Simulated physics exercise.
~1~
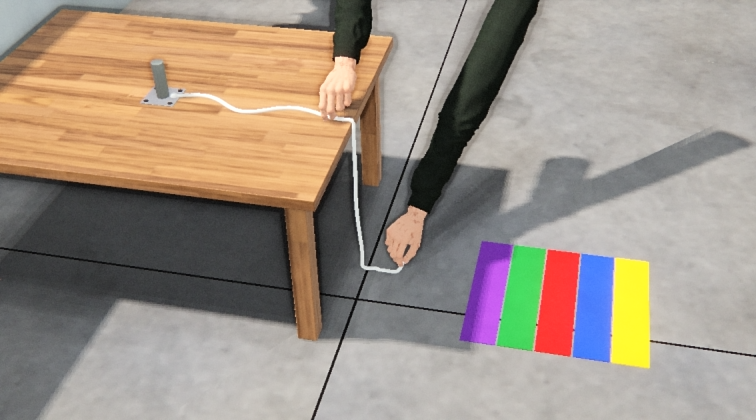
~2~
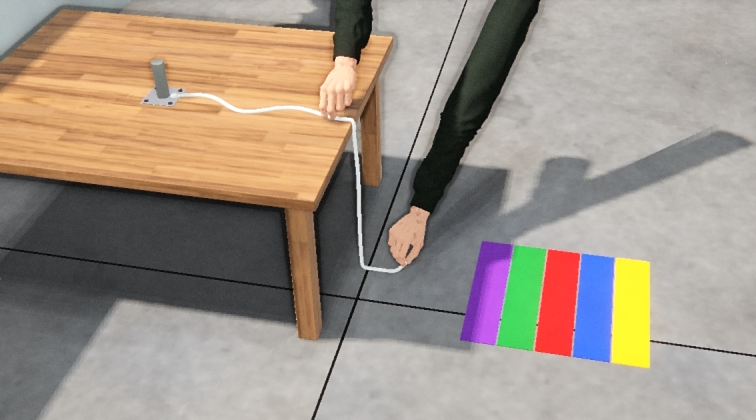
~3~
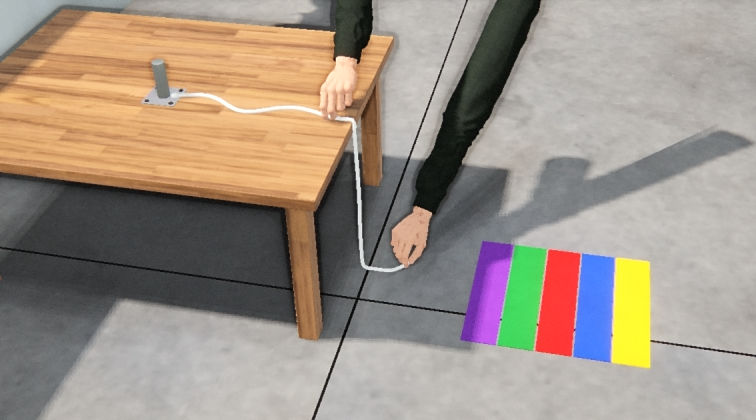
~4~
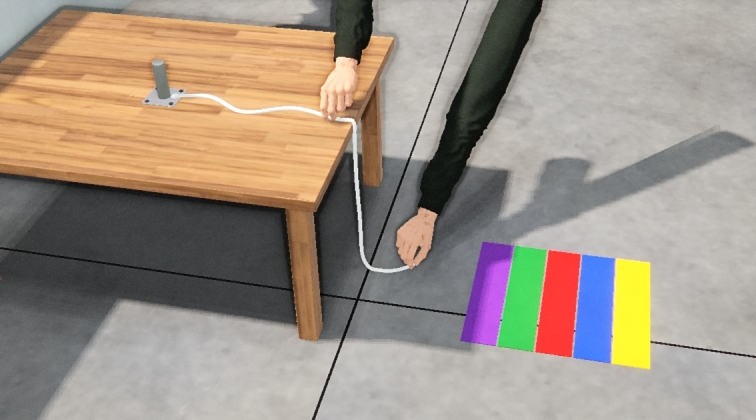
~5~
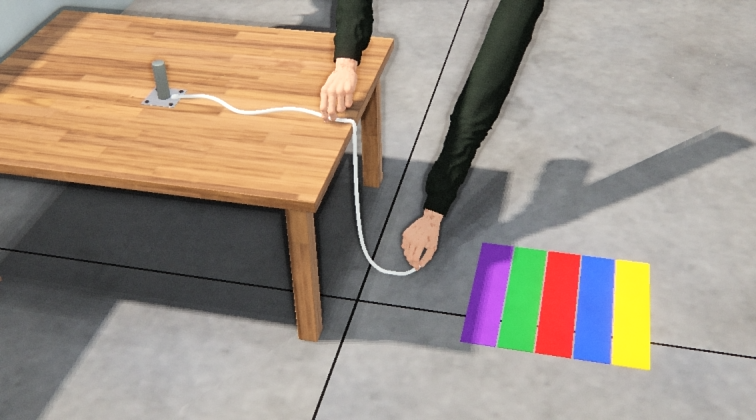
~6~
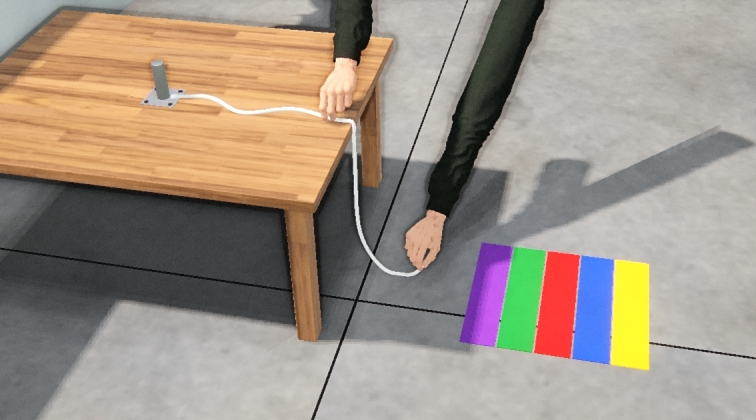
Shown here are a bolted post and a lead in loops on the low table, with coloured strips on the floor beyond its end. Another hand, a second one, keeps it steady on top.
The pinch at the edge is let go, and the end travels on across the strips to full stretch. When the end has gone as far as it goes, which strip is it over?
It is over the green strip.
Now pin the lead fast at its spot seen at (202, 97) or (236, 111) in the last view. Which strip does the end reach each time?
The end stops on green and then on green.
A little later, end near (470, 273); short of the strips.
Next, end near (507, 278); over purple.
When it is tight, end near (527, 281); over green. The end stops over the green strip.
